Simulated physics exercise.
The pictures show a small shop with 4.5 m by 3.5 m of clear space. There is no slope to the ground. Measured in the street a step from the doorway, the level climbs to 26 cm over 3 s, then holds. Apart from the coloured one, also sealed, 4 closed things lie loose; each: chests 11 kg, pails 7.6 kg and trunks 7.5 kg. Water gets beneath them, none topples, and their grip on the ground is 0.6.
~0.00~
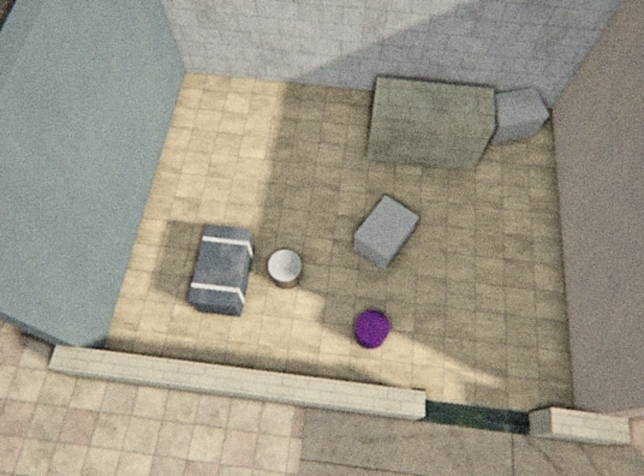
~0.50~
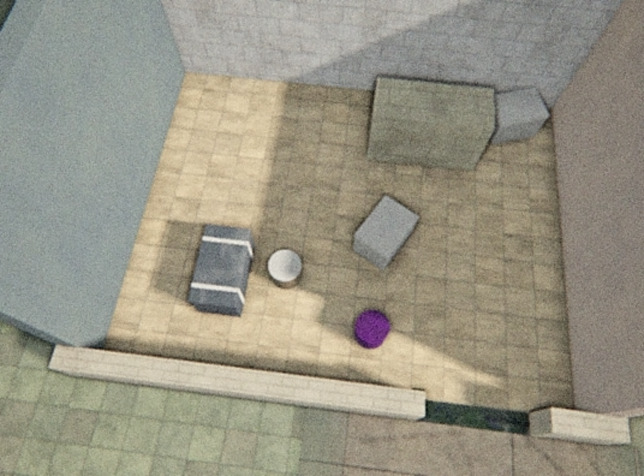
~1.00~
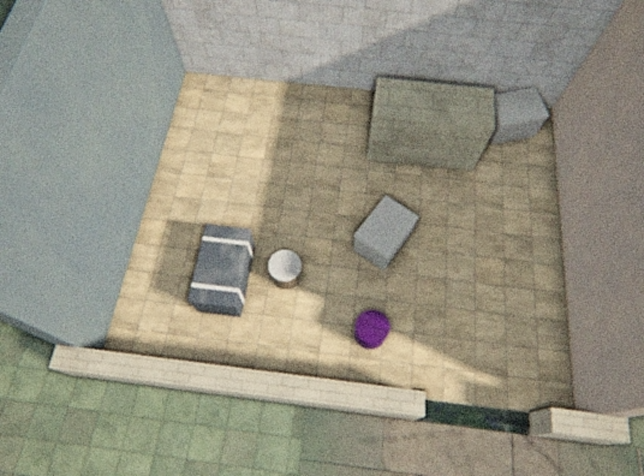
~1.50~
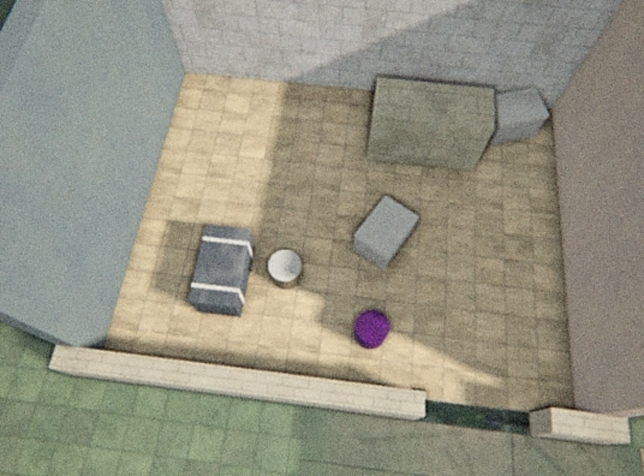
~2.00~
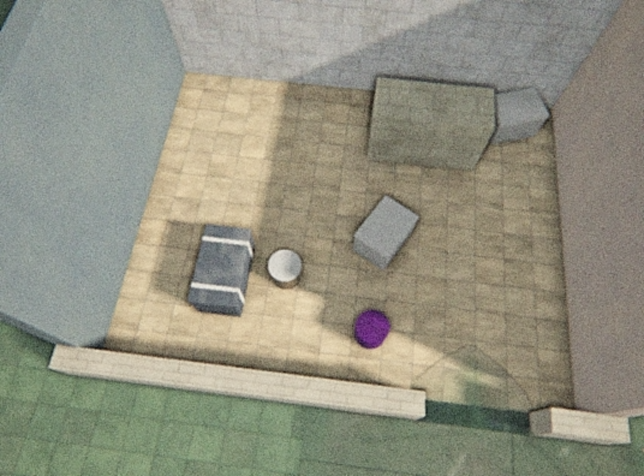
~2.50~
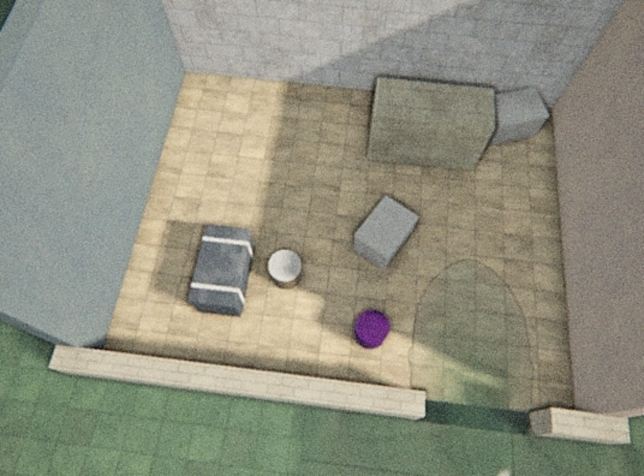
In the video, green-tinted water spreads across the paving outside a walled space holding a purple pail, a white-topped container and several boxes, then passes through the front gap onto the tiled floor while the objects stay still.
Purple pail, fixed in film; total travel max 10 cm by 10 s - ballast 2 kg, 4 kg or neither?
Just the bigger amount serves.
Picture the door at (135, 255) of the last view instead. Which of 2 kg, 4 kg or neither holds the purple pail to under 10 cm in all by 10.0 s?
In that case both options fail.
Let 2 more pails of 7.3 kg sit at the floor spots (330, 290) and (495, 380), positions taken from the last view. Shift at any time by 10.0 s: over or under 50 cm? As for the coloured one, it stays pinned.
In that order: Short of it, past it.
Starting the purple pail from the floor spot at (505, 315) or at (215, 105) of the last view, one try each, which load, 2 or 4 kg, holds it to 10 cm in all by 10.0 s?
Result, try 1: Both fail; try 2: Both fail.
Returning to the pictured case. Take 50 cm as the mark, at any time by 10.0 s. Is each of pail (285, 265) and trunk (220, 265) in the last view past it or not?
Below, below.
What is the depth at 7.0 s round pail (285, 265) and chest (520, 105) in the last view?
Depth approx. 1 cm / 8 cm.
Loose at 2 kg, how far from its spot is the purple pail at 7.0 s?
I'd put it at about 20 cm.
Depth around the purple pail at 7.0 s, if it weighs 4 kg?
3 cm, roughly.
After 3.5 s the purple pail would be 2 cm from its start with 2 kg and 0 cm from its start with 4 kg; 2 cm of water round it then.
After 4.5 s the purple pail would be 22 cm from its start with 2 kg and 0 cm from its start with 4 kg; 3 cm of water round it then.
After 7.0 s the purple pail would be 22 cm from its start with 2 kg and 0 cm from its start with 4 kg; 3 cm of water round it then.
After 10.0 s the purple pail would be 22 cm from its start with 2 kg and 1 cm from its start with 4 kg; 3 cm of water round it then.
